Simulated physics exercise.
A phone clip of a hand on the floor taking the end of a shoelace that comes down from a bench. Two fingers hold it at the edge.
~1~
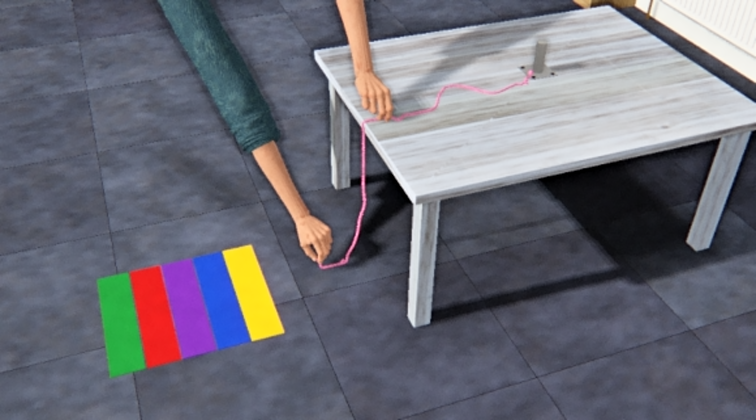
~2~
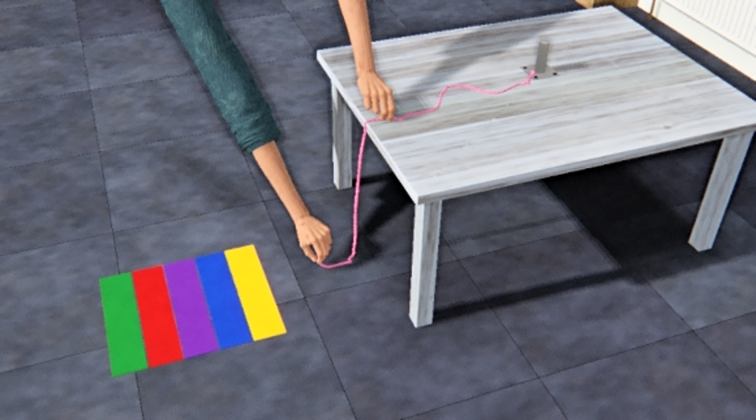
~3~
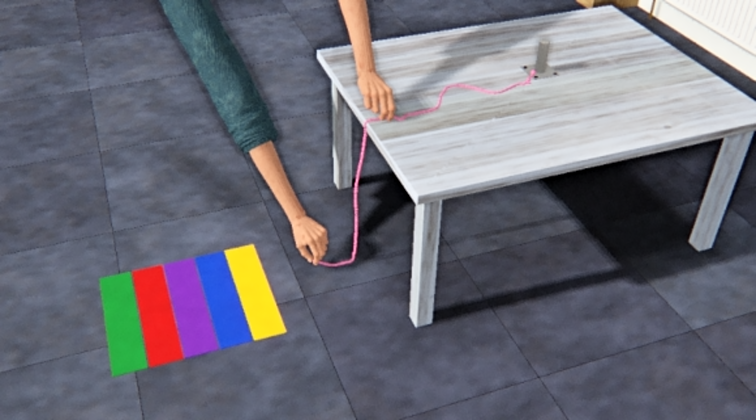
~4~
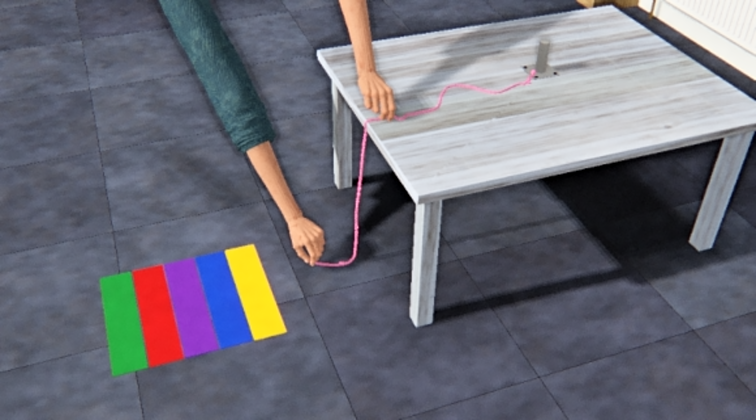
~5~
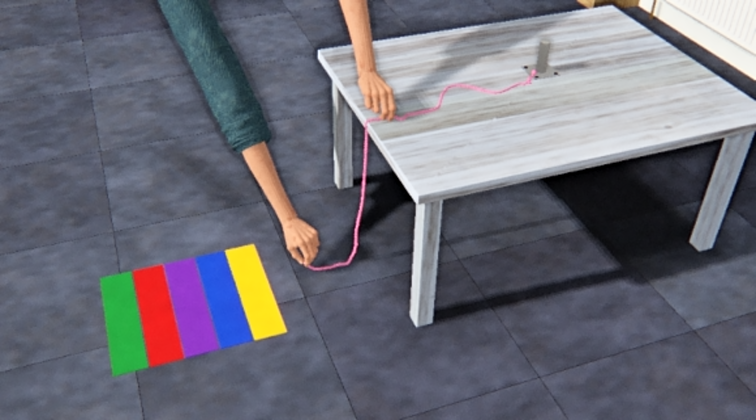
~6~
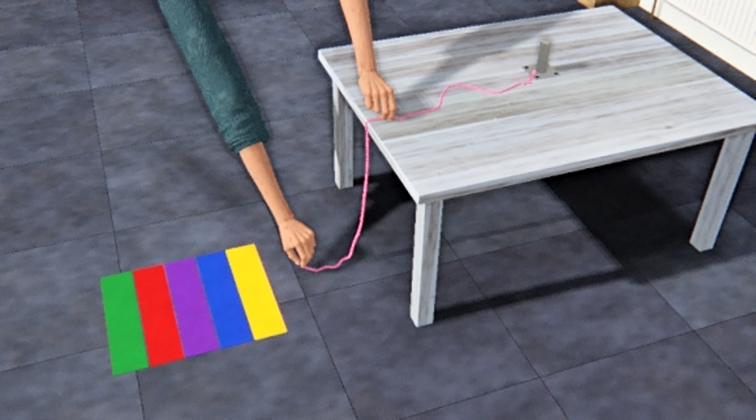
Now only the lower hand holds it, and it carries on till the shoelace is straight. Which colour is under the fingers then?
The end stops over the red strip.
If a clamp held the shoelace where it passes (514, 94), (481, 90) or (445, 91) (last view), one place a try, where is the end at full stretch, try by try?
About (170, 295), (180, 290) and (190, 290).
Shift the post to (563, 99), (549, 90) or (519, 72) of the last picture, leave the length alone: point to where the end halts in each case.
Near (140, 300), (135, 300) and (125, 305).
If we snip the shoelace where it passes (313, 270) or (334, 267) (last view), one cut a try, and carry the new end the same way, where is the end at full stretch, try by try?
Near (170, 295) and (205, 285).
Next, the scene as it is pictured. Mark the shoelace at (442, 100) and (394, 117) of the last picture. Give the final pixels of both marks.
Near (405, 104) and (345, 133).
Soon after, end near (213, 284); over blue.
Then, end near (174, 293); over purple.
At full stretch, end near (151, 298); over red. It gets as far as the red strip.
